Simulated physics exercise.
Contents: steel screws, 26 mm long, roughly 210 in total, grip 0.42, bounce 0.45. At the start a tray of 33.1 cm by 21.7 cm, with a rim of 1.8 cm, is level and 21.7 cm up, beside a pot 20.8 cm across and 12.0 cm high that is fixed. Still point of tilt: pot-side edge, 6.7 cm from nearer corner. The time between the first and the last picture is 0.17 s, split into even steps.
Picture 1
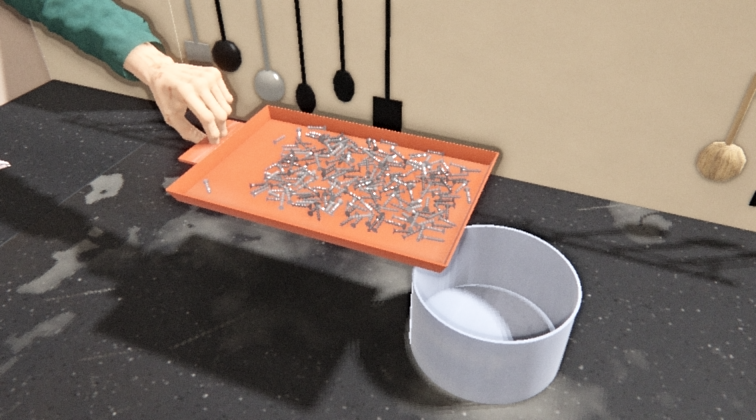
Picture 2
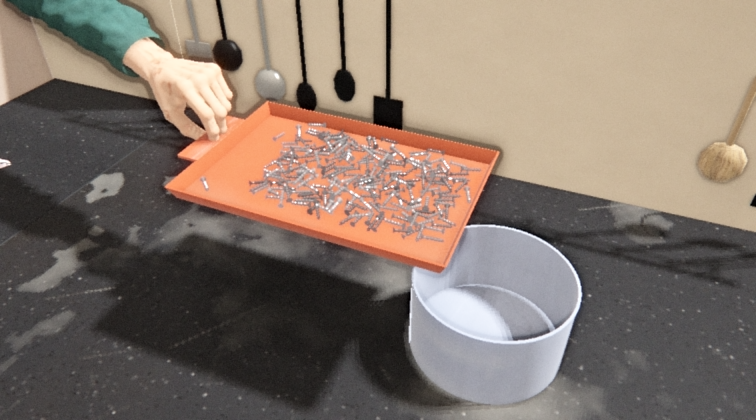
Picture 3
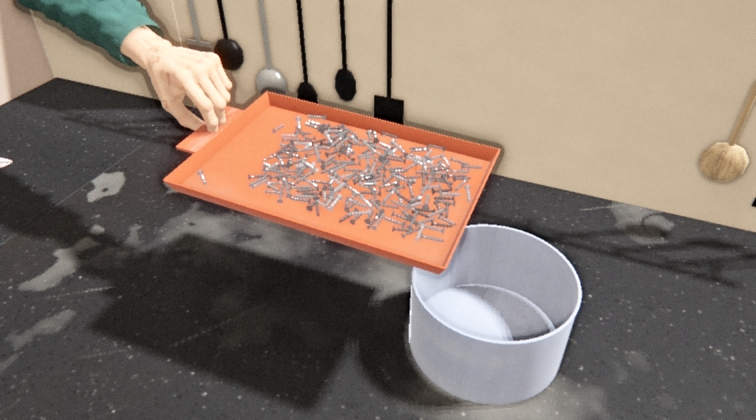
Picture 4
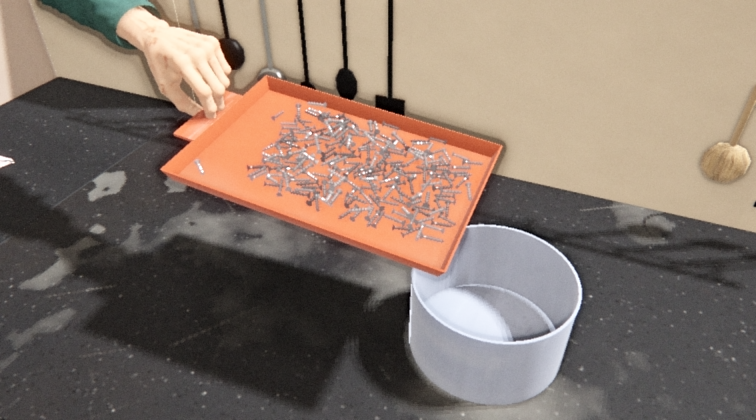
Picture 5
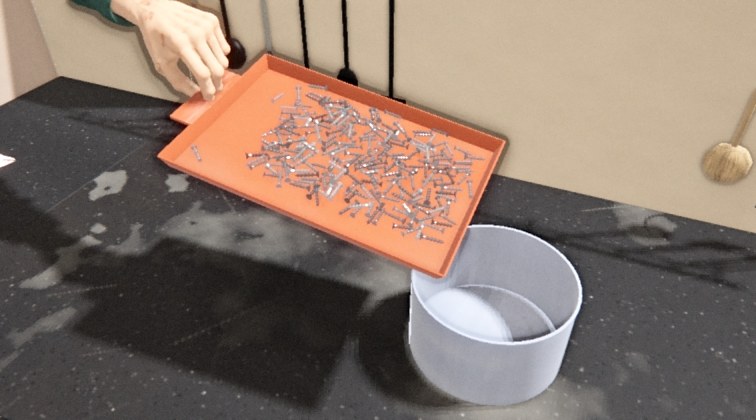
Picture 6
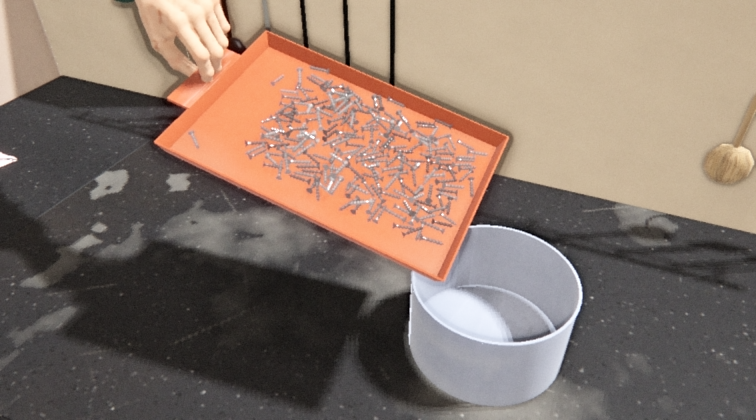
On a dark speckled kitchen counter, a hand in a green sleeve raised the handle end of an orange tray of small metal screws, steadily tilting it down toward a pale round pot on the right.
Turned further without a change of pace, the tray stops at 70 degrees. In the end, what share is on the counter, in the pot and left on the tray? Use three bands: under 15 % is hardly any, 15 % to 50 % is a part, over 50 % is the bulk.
Shares - counter: The bulk; pot: Hardly any; tray: Hardly any.
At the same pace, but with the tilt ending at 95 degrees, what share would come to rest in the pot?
Then about 10 per cent.
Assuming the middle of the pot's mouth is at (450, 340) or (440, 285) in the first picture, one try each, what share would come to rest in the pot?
Roughly 100 and 25 percent.
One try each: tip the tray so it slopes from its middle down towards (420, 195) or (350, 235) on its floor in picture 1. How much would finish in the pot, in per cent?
The share comes to about 75 in a hundred, then about 0 in a hundred.
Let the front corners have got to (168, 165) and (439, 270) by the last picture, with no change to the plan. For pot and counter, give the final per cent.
That works out as pot 0 and counter 95.
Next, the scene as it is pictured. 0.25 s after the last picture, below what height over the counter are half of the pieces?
About 28 cm.
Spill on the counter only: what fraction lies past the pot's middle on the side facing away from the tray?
Share: Around 70 %.
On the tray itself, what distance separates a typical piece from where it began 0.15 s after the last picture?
It has moved some 1 cm from its start.
Then, 0.15 s after the last picture, tilt 47 degrees; the tray holds 100 %, the pot 0 %.
Then, 0.25 s after the last picture, tilt 64 degrees; the tray holds 100 %, the pot 0 %.
Then, 0.50 s after the last picture, tilt 70 degrees; the tray holds 5 %, the pot 5 %.
In the end, counter 90 %, pot 5 %, tray 0 %.
